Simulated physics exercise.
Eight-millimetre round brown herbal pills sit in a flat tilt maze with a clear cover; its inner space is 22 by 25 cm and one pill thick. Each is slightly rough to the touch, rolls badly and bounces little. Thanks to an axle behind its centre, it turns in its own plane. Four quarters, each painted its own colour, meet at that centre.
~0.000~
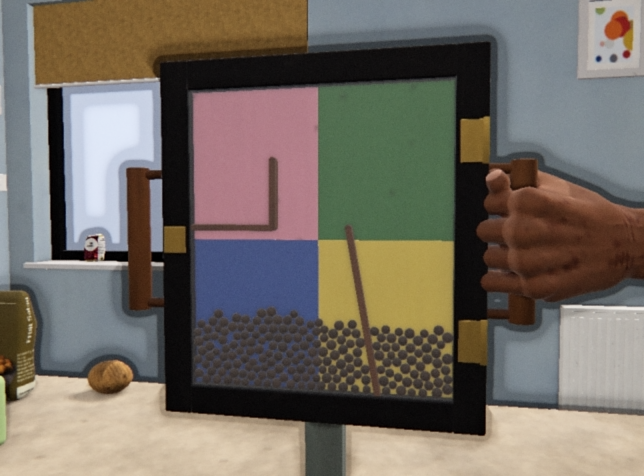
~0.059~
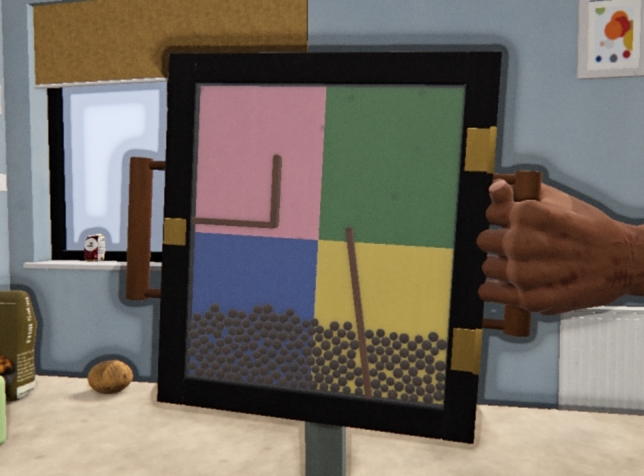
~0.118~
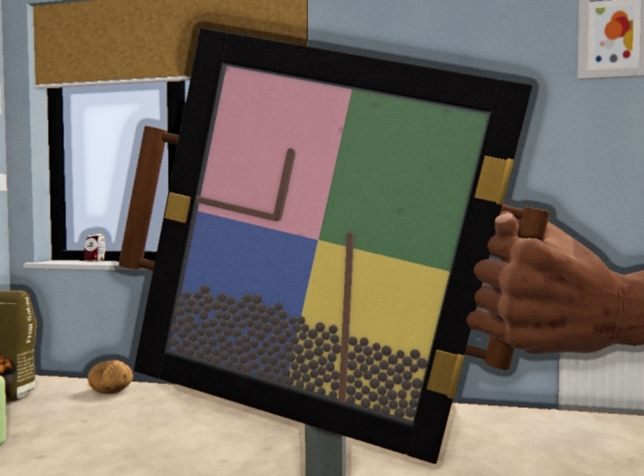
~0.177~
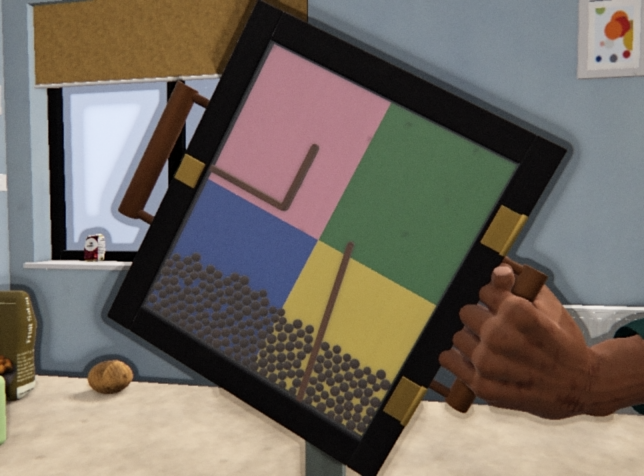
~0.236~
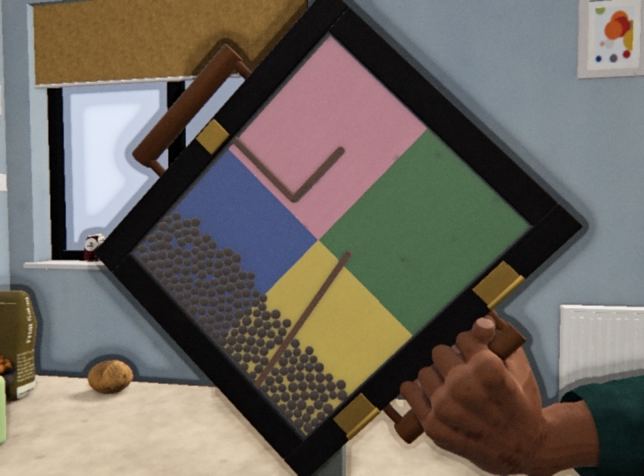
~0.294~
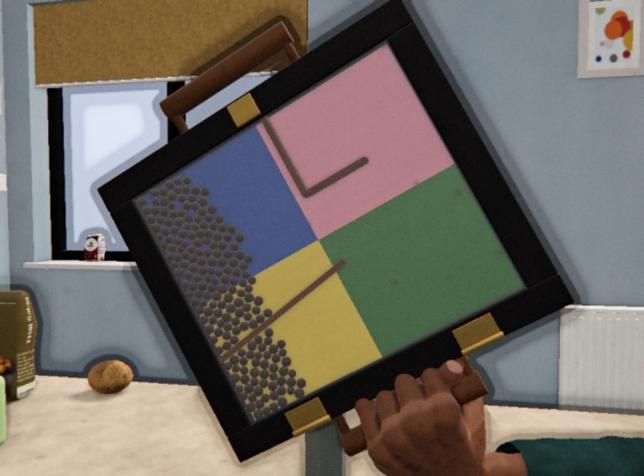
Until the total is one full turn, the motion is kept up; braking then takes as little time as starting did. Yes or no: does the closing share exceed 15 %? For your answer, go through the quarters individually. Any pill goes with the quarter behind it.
Pink quarter: Yes. Blue quarter: Yes. Green quarter: No. Yellow quarter: Yes.
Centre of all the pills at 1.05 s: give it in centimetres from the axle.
Roughly 8 cm to the left of the axle and 3 cm below it.
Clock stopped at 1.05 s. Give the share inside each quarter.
Pink quarter: 60; blue quarter: 10; green quarter: 30; yellow quarter: 0.
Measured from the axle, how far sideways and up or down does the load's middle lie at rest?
Some 5 cm left and 3 cm below.
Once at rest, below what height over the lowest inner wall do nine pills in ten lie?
Roughly 21 centimetres.
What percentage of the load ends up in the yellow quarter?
Around 20 percent.
After 0.67 s it has turned 165°, the pills' middle is 2 cm left of and level with the axle; by quarter, pink 25 %, blue 15 %, green 20 %, yellow 40 %.
After 1.05 s it has turned 271°, the pills' middle is 8 cm left of and 3 cm below the axle; by quarter, pink 60 %, blue 10 %, green 30 %.
After 1.44 s it has turned 360°, the pills' middle is 5 cm left of and 2 cm below the axle; by quarter, pink 50 %, blue 30 %, yellow 20 %.
At rest by 2.3 s, pink 45 %, blue 35 %, green 0 %, yellow 20 %.
